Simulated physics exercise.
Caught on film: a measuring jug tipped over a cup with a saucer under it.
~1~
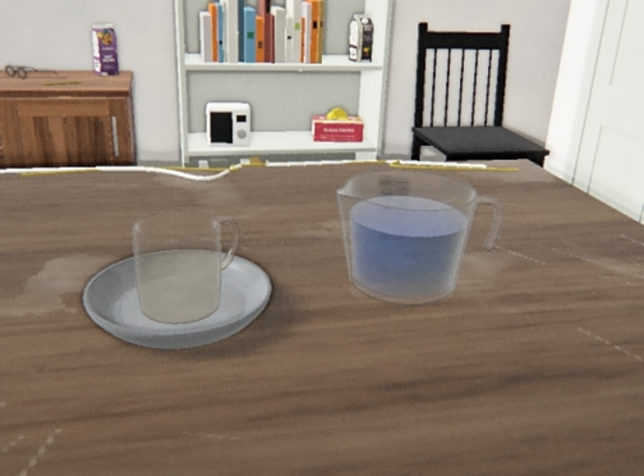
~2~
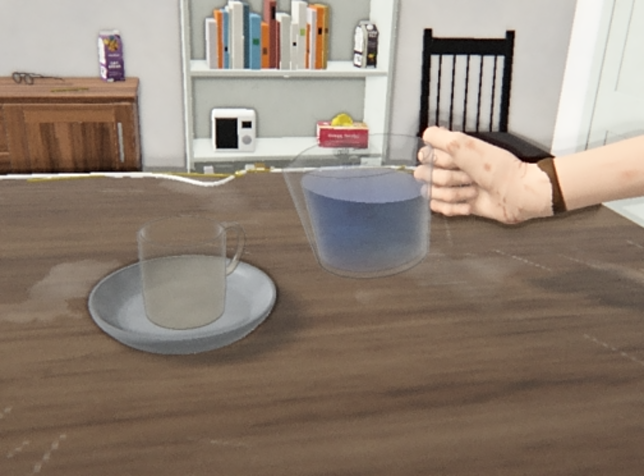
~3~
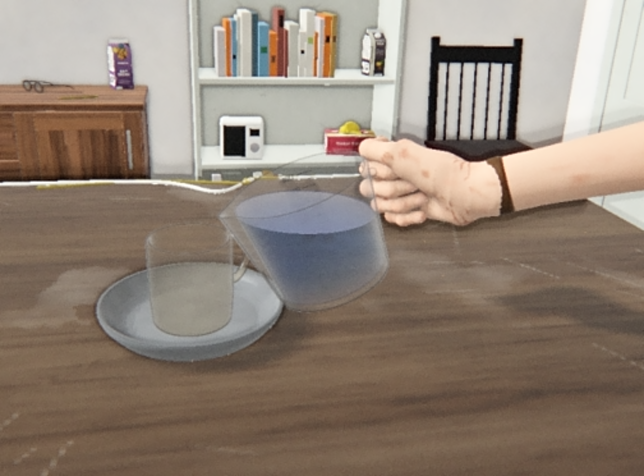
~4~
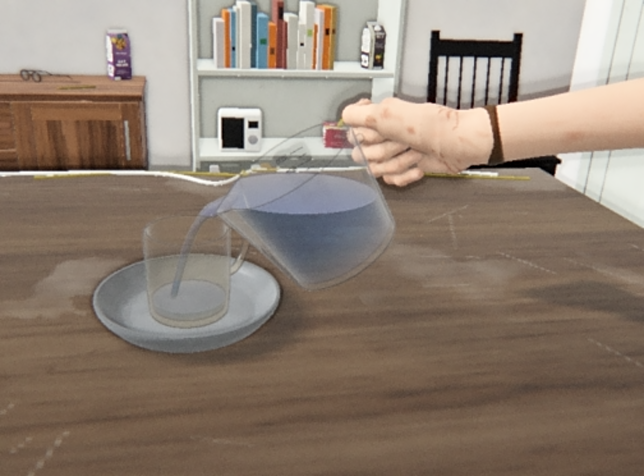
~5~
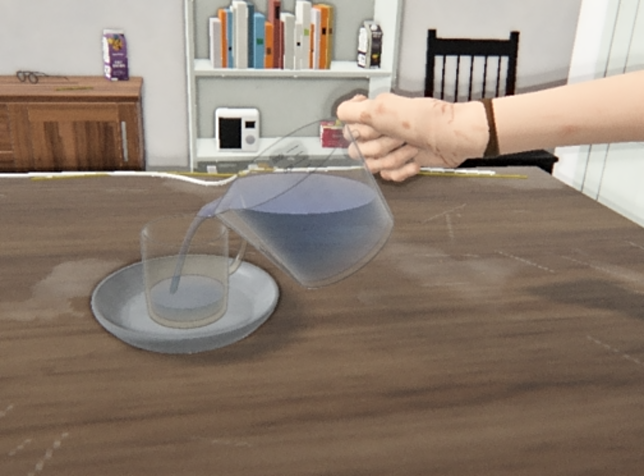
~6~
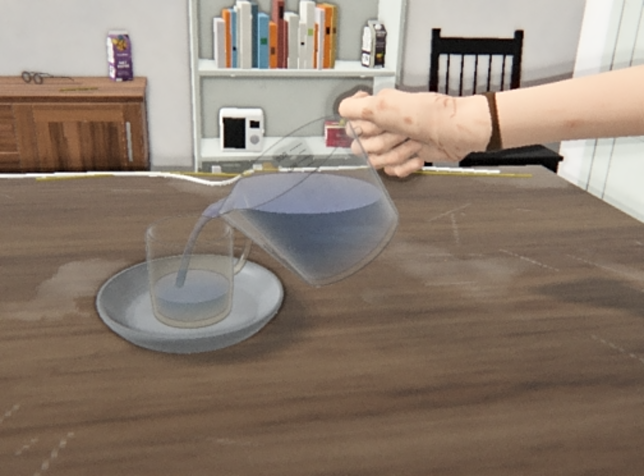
A hand took hold of the clear jug of bluish liquid, moved it left toward the glass cup on a saucer, and tilted it, pouring a thin stream that began to fill the cup.
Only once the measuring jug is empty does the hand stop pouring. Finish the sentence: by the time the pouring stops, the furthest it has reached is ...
The furthest it reaches is past the saucer.
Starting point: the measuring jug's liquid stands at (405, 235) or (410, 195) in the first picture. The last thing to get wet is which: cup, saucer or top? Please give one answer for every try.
One after the other: Reaches the saucer, over both.
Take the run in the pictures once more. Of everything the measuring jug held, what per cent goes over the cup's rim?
My figure is roughly 55 percent.
Shortly, the cup is full to the brim; the saucer is wet, with room to spare.
Then, the cup is full to the brim; the saucer is nearly full.
At the finish, the cup is full to the brim; the saucer is full and running over.
